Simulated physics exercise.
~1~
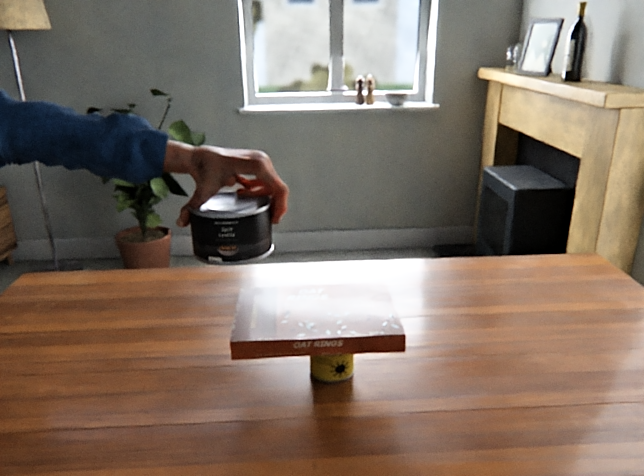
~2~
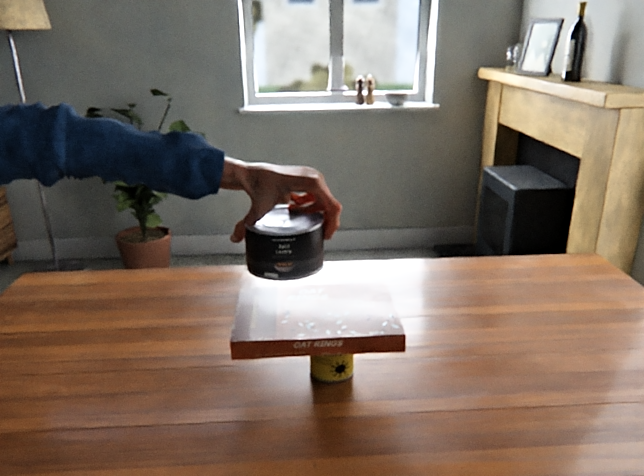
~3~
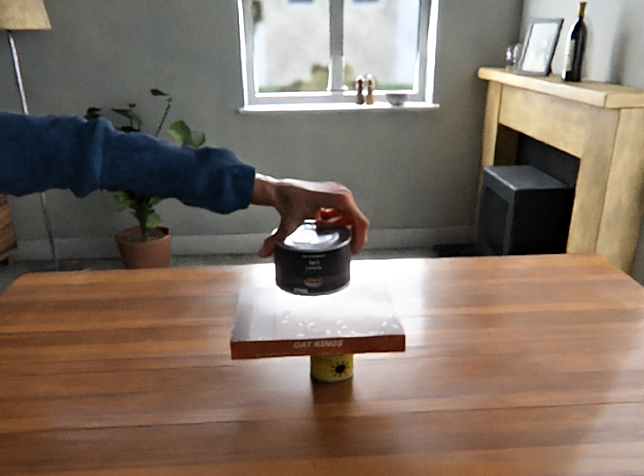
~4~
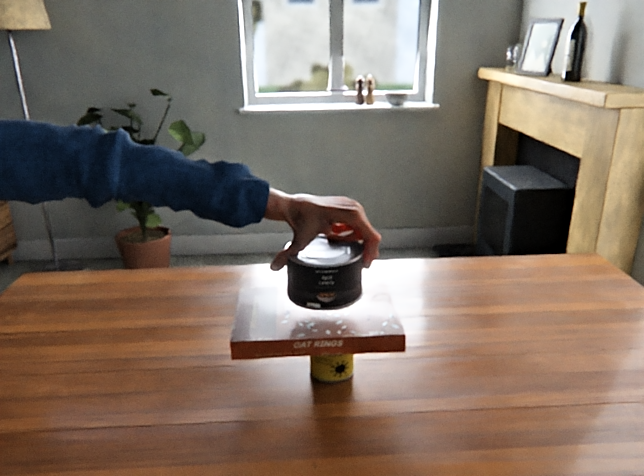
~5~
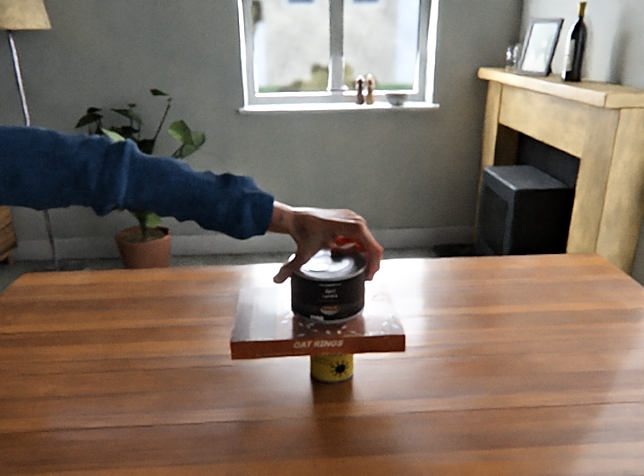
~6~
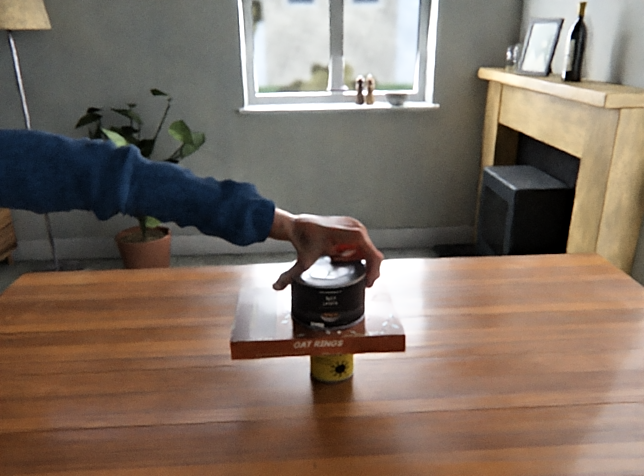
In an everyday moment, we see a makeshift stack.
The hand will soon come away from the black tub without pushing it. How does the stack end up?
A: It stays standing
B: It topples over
It stays standing (A).
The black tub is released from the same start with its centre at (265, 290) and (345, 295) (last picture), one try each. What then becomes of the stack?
In case one it tumbles, while in case two it stays upright.
Then, 0.50 s after the last picture, nothing has stirred.
Then, 1.30 s after the last picture, black tub resting near (328, 291).
At rest, all 3 in place. Seen from the same camera at the end, black tub near (328, 291). The stack keeps its balance.
